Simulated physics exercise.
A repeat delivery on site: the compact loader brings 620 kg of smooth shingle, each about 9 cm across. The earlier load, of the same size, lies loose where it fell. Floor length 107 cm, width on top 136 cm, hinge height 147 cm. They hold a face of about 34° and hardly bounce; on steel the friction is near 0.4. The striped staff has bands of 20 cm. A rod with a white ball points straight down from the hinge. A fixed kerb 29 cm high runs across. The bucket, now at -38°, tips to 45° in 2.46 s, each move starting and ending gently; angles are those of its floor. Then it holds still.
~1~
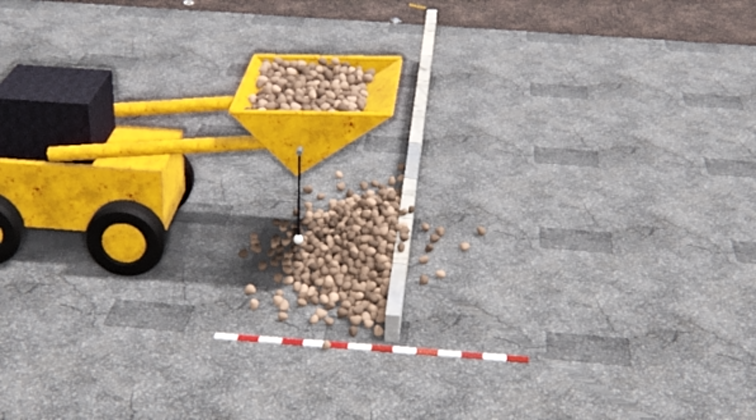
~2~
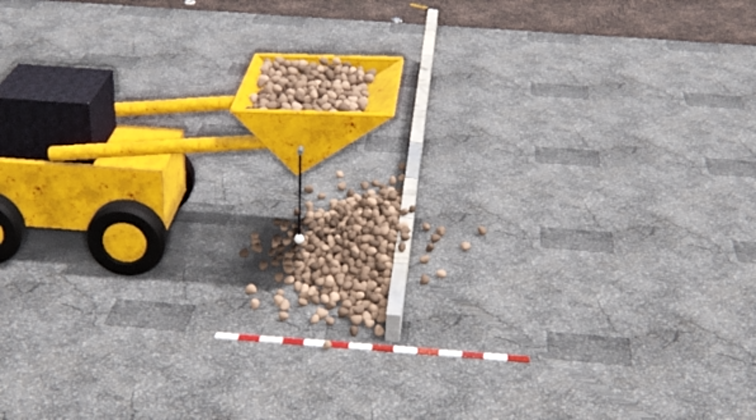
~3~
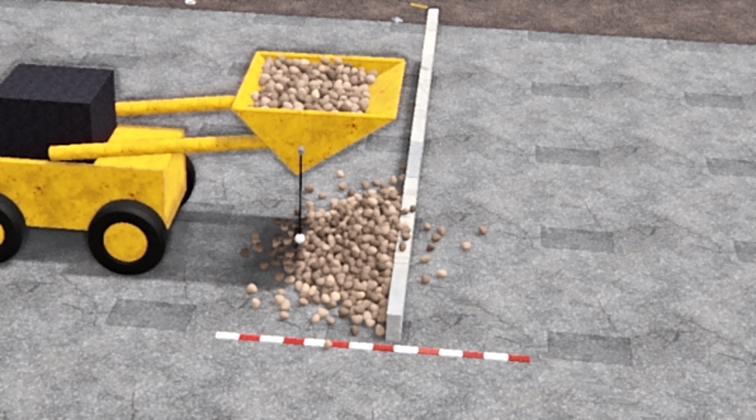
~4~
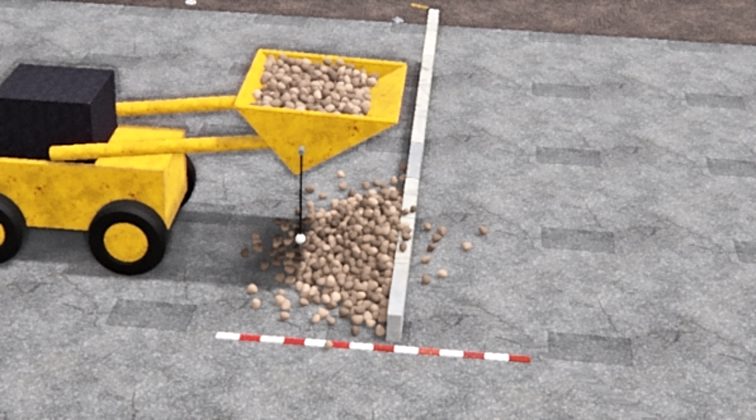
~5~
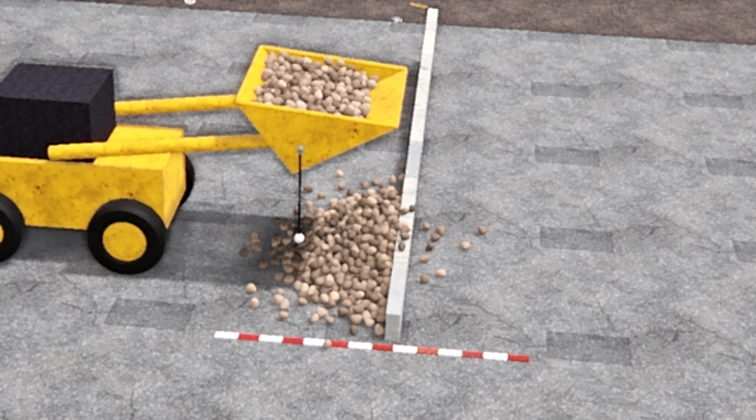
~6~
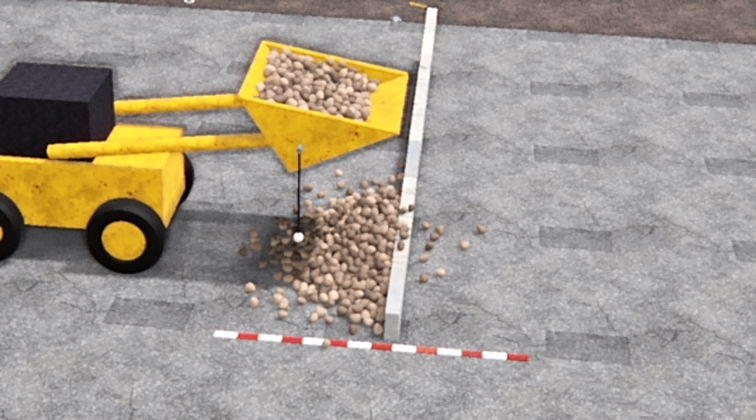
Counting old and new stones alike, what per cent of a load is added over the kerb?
About 62 per cent.
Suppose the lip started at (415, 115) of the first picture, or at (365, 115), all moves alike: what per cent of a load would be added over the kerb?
About 90 and 30 per cent.
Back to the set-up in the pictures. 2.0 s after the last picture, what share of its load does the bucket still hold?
Roughly 0 per cent is still inside.
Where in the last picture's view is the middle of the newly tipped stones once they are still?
Around (424, 249).
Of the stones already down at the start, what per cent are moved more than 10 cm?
Roughly 10 per cent of them.
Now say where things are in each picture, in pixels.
Lip at (391, 115), floor tilted -38°, highest stones at (327, 71). The earlier load is highest near (395, 228), 34 cm above ground level, 98 % on this side of the kerb, 2 % over the kerb, in the first picture.
Lip at (393, 116), floor tilted -37°, highest stones at (326, 73), in the second picture.
The bucket is at -36°, its lip at (394, 118); the top of the load is at (320, 69), in the third picture.
Lip at (396, 122), floor tilted -33°, highest stones at (298, 65), in the fourth picture.
The bucket is at -30°, its lip at (397, 127); the top of the load is at (277, 63), in the fifth picture.
The bucket is at -26°, its lip at (398, 133); the top of the load is at (276, 60), in the sixth picture.
Then, 1.2 s after the last picture the floor is at 32°; in per cent of one load, 82 in the bucket, 114 on this side of the kerb, 3 over the kerb; the foremost stones are at (443, 249).
Then, 2.0 s after the last picture the floor is at 45°; in per cent of one load, 2 in the bucket, 145 on this side of the kerb, 52 over the kerb; the foremost stones are at (522, 268).
Then, 2.3 s after the last picture the floor is at 45°; in per cent of one load, 0 in the bucket, 140 on this side of the kerb, 60 over the kerb; the foremost stones are at (558, 268).
Then, 5.2 s after the last picture the floor is at 45°; in per cent of one load, 0 in the bucket, 137 on this side of the kerb, 63 over the kerb; the foremost stones are at (596, 317). Net gain over the kerb, 62.
